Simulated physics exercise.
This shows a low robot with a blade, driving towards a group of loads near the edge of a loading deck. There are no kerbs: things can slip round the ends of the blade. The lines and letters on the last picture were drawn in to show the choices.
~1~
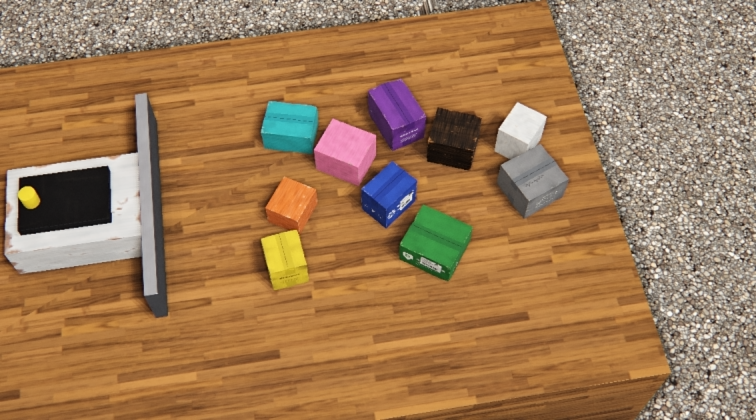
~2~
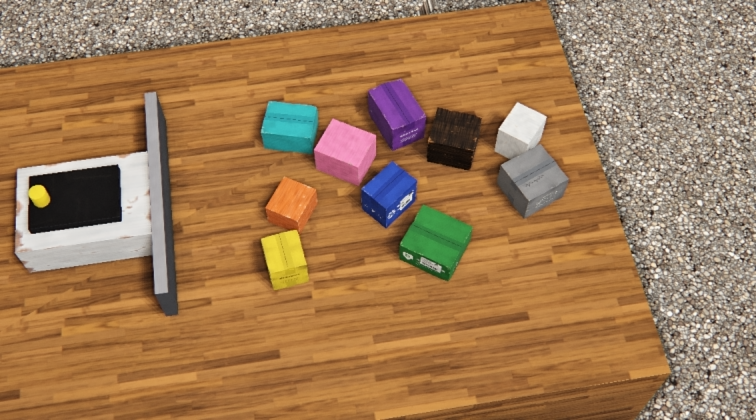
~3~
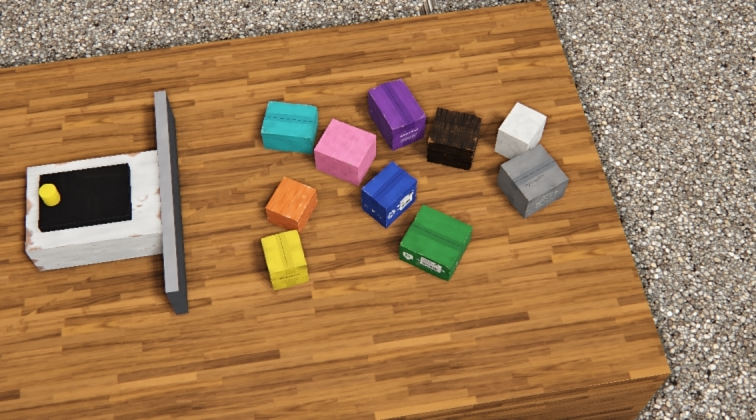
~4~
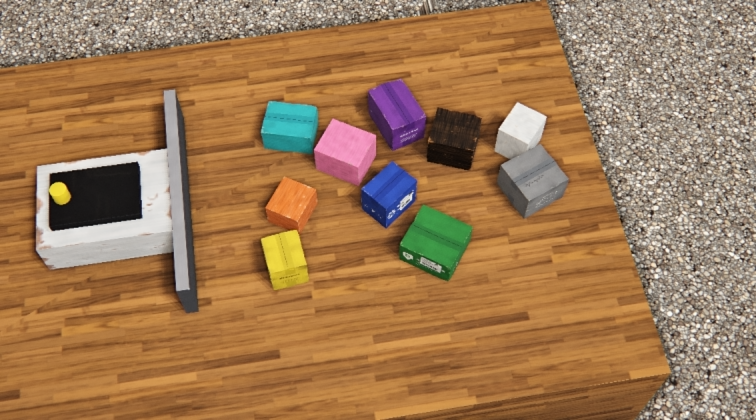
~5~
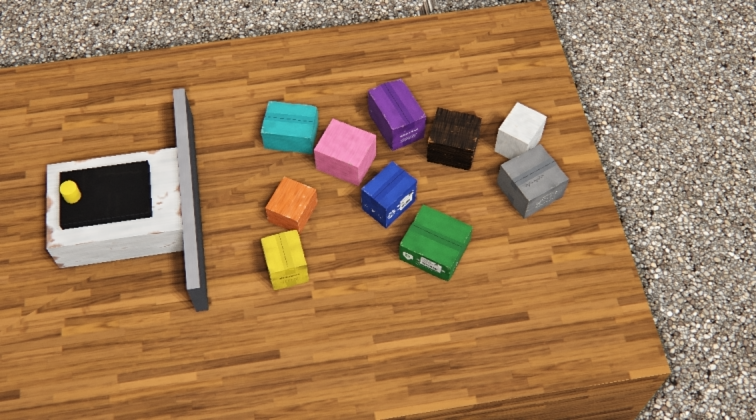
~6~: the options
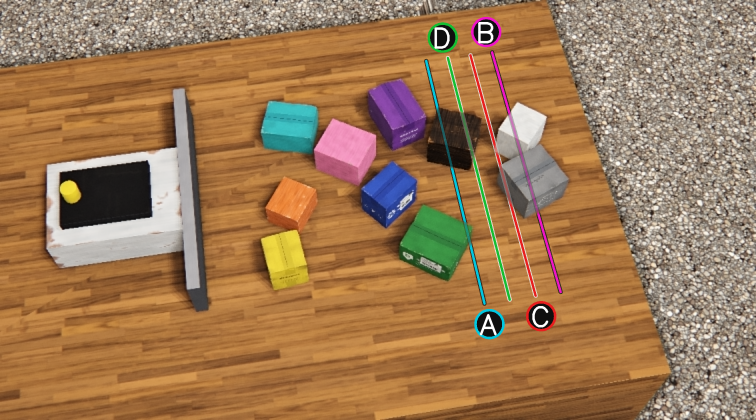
A low white robot with a black top, a yellow knob and a wide grey blade sits at the left of a wooden deck, seen from a high, angled view with speckled gravel beyond. Ten boxes lie scattered across the middle and right: turquoise, pink, purple, dark brown, white, grey, blue, green, orange and yellow. The robot creeps steadily rightward, blade first, while the boxes and camera stay still.
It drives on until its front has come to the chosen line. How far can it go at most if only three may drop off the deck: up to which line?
Stop at B.
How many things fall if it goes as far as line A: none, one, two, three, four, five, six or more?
By then, none.
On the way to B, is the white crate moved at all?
Yes.
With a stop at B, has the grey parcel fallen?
By then, yes.
On the marked copy, A at (453, 173); B at (524, 163); C at (501, 166); D at (477, 170).
Taking B. A third of the way, robot (239, 175); turquoise box (332, 115); yellow box (348, 252).
Two thirds of the way, robot (362, 158); grey parcel (549, 177); white crate (530, 133).
When it is over, robot (456, 145); white crate over the edge; grey parcel over the edge; three fallen.
As for the rest, A is within the limit but short; C is within the limit but short; D is within the limit but short.
